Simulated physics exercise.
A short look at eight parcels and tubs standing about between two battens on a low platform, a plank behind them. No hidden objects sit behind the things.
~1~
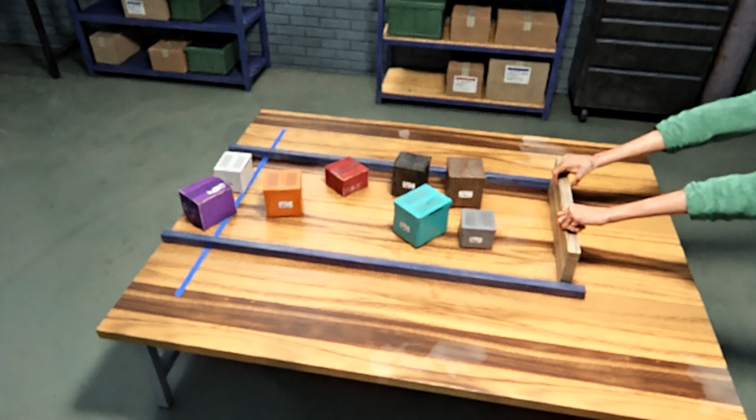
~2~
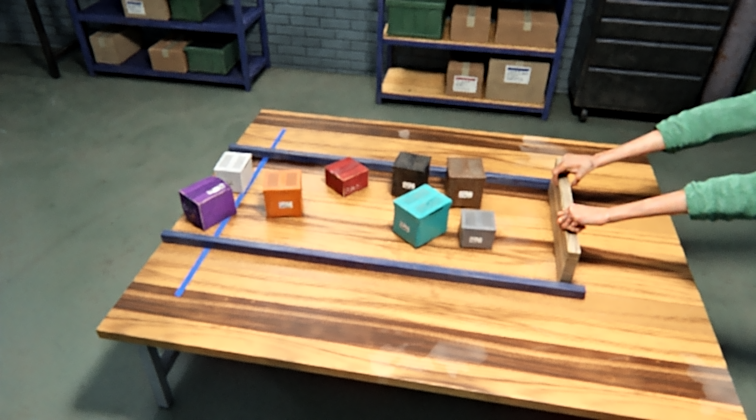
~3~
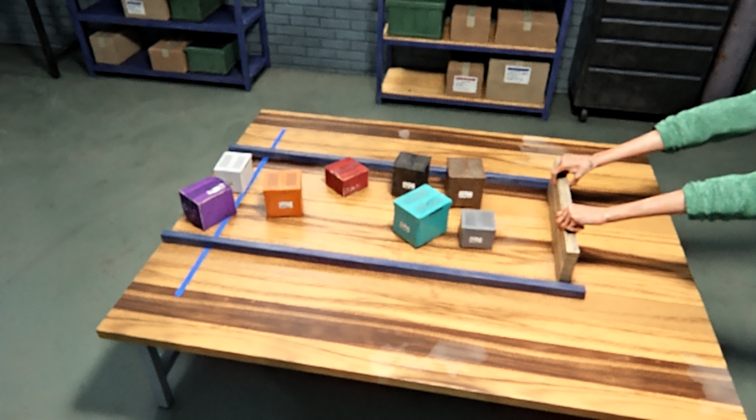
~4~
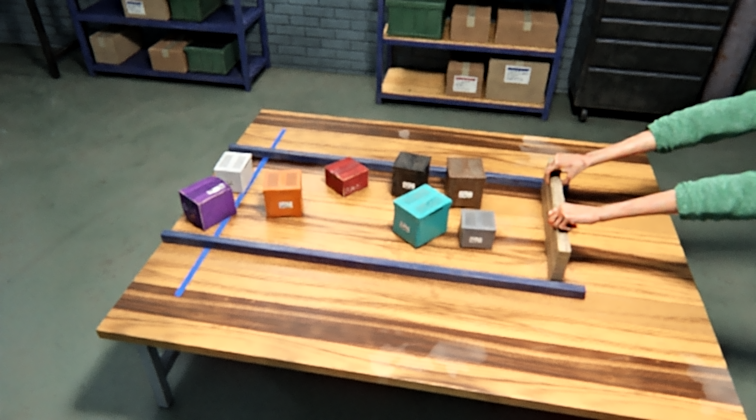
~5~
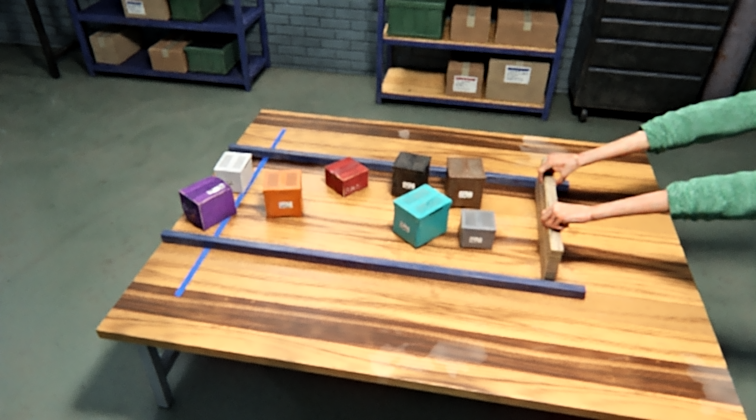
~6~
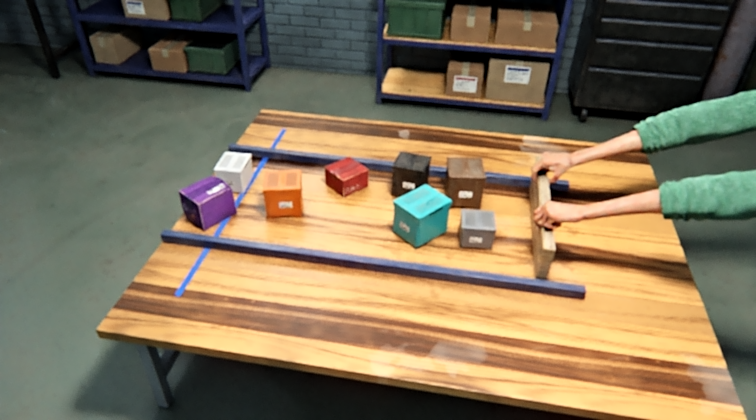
In the video, eight colored boxes stand between two dark rails on a wooden table with blue tape across it, and two green-sleeved arms first hold a plank still, then slide it slightly left, while the boxes stay in place.
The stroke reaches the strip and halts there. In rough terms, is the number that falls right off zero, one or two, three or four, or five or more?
It is five or more.
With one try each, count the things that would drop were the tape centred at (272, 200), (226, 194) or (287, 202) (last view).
Respectively 4, 6 and 1.
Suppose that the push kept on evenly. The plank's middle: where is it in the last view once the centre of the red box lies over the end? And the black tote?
With the red box it sits around (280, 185), with the black tote around (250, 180).
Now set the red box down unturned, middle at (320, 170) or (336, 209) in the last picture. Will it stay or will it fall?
In turn it falls; drops off.
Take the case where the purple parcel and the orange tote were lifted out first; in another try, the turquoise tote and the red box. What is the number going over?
The answer is 4 and then 3.
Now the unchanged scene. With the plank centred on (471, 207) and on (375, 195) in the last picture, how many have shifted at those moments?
At the first place 3, at the second 5.
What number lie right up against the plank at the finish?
It adds up to 2.
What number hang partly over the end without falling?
The tally is 0.
Soon after, none off yet; purple parcel at rest near (209, 202); white tote at rest near (235, 173); orange tote at rest near (284, 194).
In the end, the number that fall off is five or more; gone, turquoise tote, black tote, red box, orange tote, white tote and purple parcel.
